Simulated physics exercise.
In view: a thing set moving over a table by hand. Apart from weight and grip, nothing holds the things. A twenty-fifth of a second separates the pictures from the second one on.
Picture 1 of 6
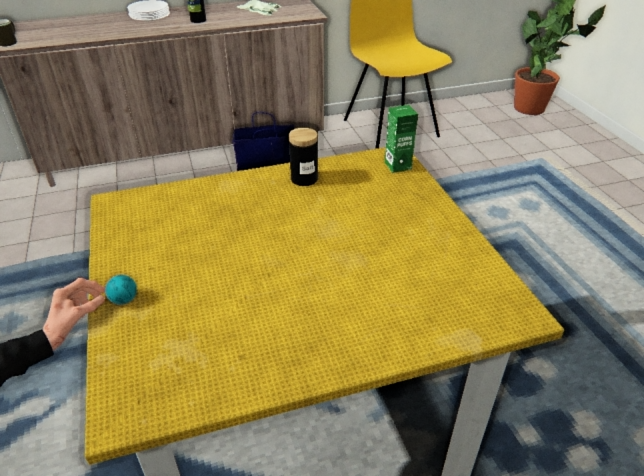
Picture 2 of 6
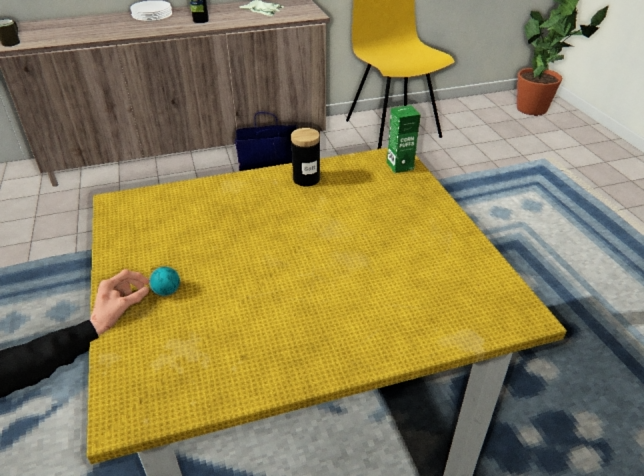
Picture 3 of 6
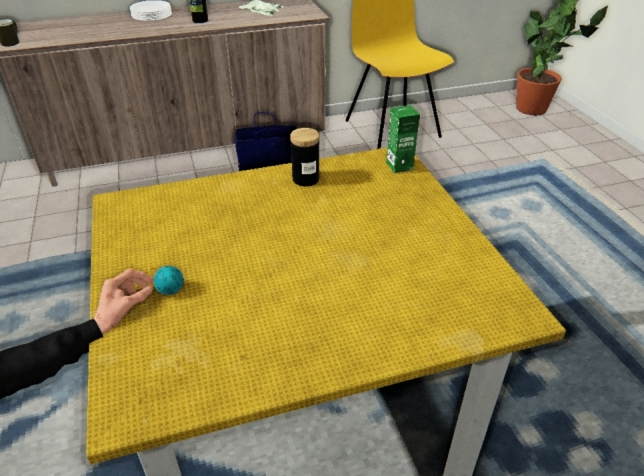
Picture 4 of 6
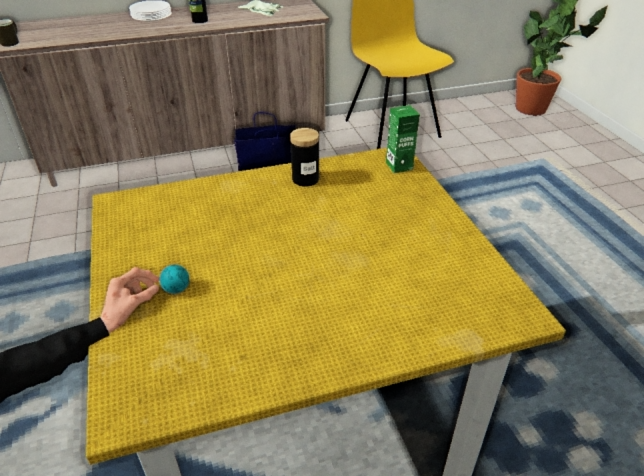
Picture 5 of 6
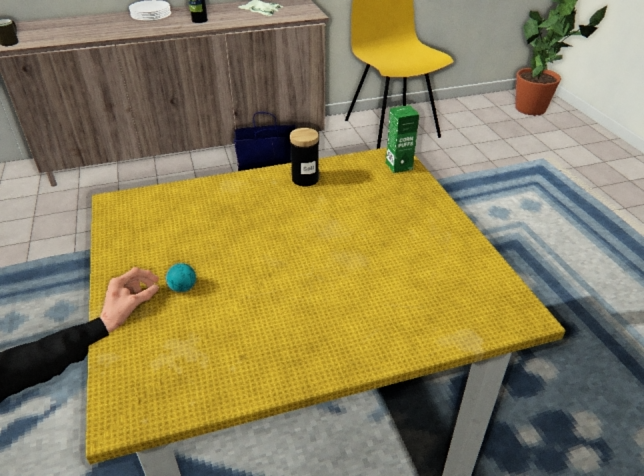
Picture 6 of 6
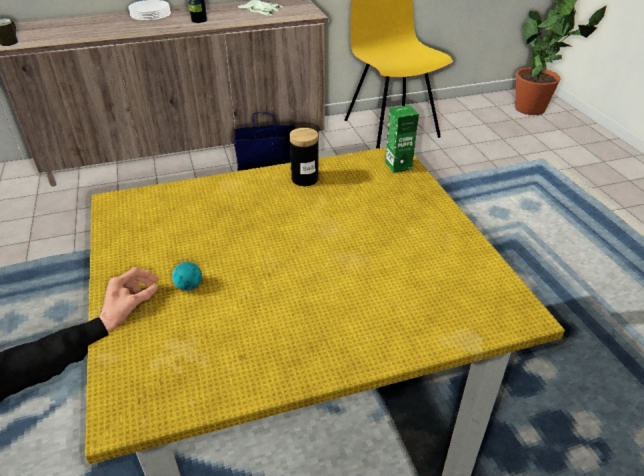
A hand at the left edge of a yellow table moved a turquoise ball a short way to the right, then let go, and the ball rolled slowly a little farther from the fingers.
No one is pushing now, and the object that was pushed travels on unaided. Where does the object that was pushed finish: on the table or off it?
On the table.
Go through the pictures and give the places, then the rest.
The first picture shows under the hand; turquoise ball (121, 290).
The second picture shows under the hand; turquoise ball (165, 281).
The third picture shows under the hand; turquoise ball (169, 280).
The fourth picture shows turquoise ball (175, 279).
The fifth picture shows turquoise ball (181, 278).
The sixth picture shows turquoise ball (187, 276) displaced a little.
Then, 0.10 s past the last view, turquoise ball displaced about its own width near (202, 273).
Then, 0.30 s past the last view, turquoise ball displaced well along near (226, 268).
Then, 0.60 s past the last view, turquoise ball displaced well along near (247, 264).
Finally, moved from the start, turquoise ball. Final places as the last picture's camera would see them, turquoise ball near (252, 263).
